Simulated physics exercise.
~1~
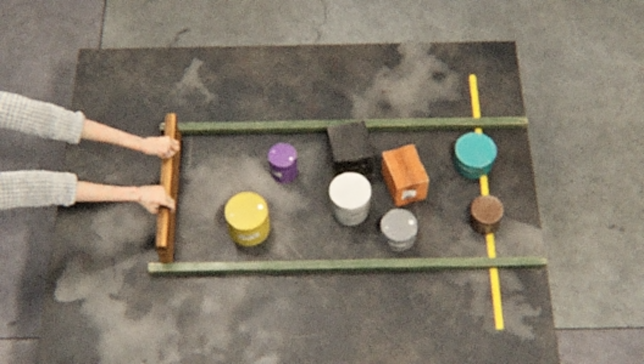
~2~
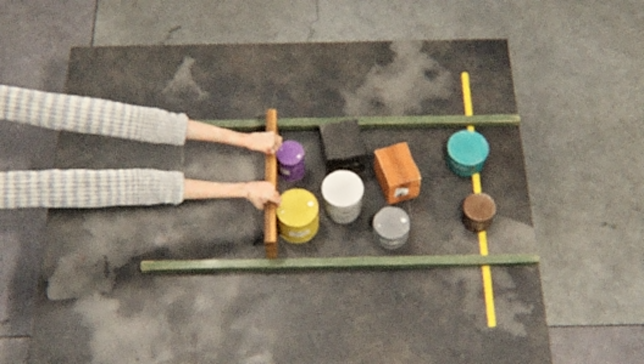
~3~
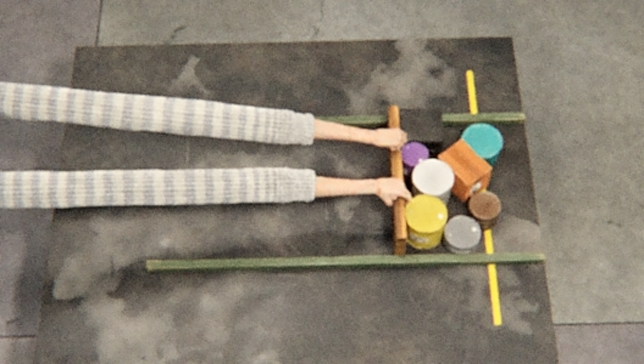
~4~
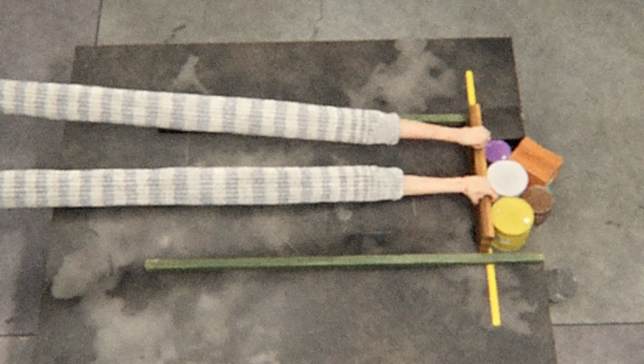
On a low dark platform on a grey floor, seen from above, eight tubs and parcels stand between two green battens, with a yellow strip crossing near the right edge. Yellow, purple, white and grey tubs, a black block and an orange parcel stand left of a turquoise pail and a brown one. Two hands in striped sleeves slide an upright wooden plank rightward, reaching the yellow and purple tubs first. The push gathers the things into a tight cluster near the strip. The plank ends at the strip, with the grey and turquoise tubs off the platform and others crowded at its edge.
